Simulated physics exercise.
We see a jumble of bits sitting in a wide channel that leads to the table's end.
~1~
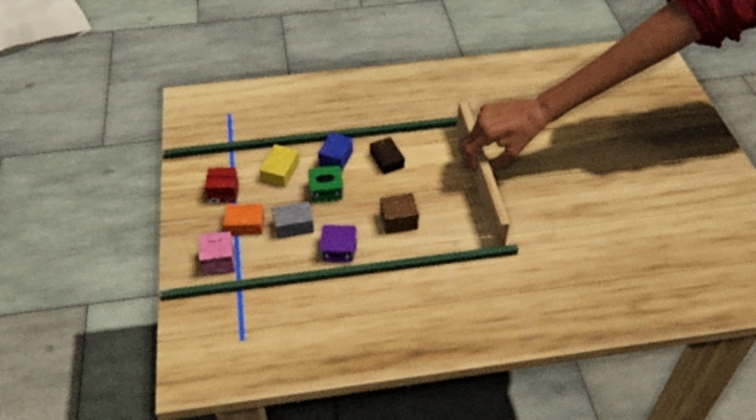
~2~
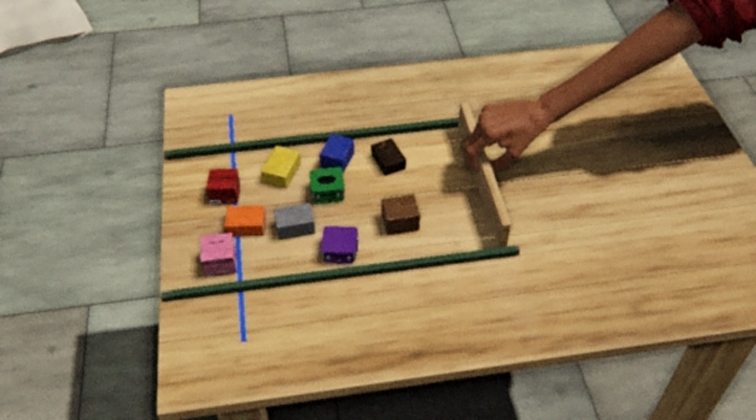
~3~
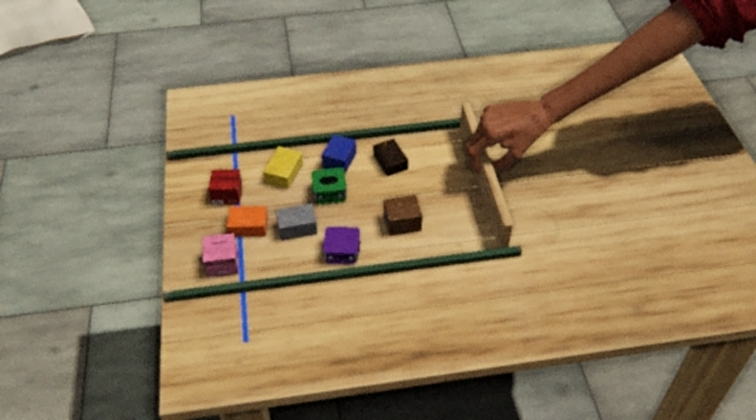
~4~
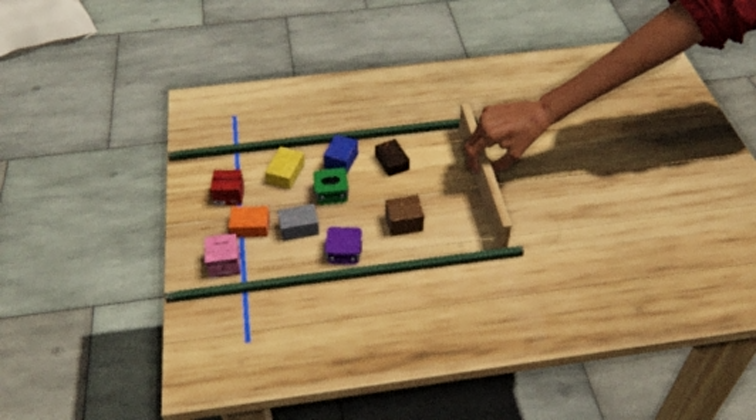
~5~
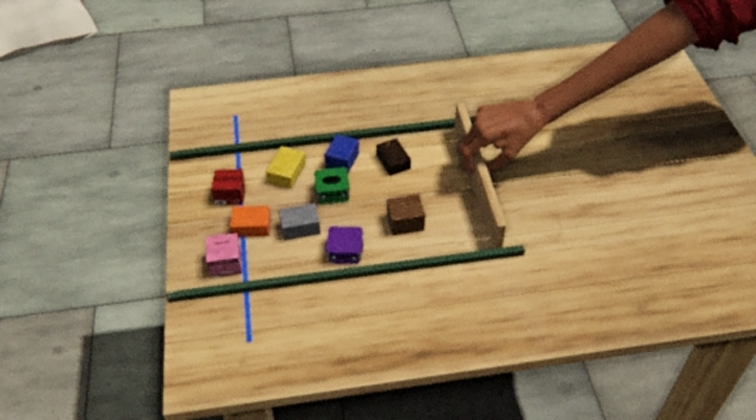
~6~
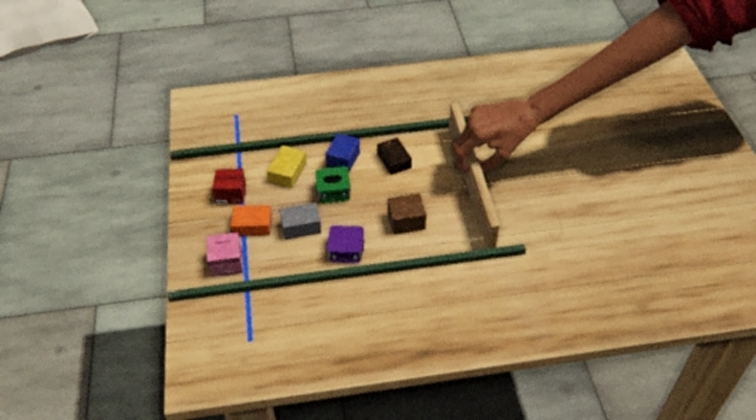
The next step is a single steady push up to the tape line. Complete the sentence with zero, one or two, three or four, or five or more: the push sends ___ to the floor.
The push sends one or two to the floor.
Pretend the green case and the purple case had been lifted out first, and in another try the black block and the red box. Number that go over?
The count is 2 in one try and 1 in the other, in that order.
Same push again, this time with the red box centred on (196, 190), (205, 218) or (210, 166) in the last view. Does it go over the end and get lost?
Lab note - red box, per position: Is gone; is gone; is gone.
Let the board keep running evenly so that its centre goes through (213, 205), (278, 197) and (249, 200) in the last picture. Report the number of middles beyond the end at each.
Respectively, 5, 0 and 2.
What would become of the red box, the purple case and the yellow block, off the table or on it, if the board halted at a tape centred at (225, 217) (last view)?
The red box is no longer there; as for the purple case, it is still there; and the yellow block is no longer there.
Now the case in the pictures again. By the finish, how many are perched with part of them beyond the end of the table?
The answer comes to 1.
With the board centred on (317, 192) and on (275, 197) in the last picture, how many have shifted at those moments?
So 9, and at the other place 9.
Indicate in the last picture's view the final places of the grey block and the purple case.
Look around (189, 234) for the first and around (228, 265) for the second.
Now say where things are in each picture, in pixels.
Pink box (217, 254); red box (222, 185); orange block (244, 219); board (481, 171); tape (235, 213), in the first frame.
Red box (224, 186); board (482, 172), in the second frame.
Orange block (248, 221); grey block (297, 222), in the third frame.
Pink box (223, 256); yellow block (285, 168), in the fourth frame.
Red box (229, 187); black block (393, 157), in the fifth frame.
Pink box (225, 255); red box (230, 186); orange block (252, 221); board (472, 173); tape (242, 214), in the sixth frame.
Soon after, none off yet; pink box at rest near (225, 255); red box at rest near (230, 186); orange block at rest near (252, 221).
Then, none off yet; pink box at rest near (225, 255); red box moved a little near (217, 190); orange block moved about its own width near (225, 224).
At rest, the number that fall off is one or two; fallen, orange block and red box.
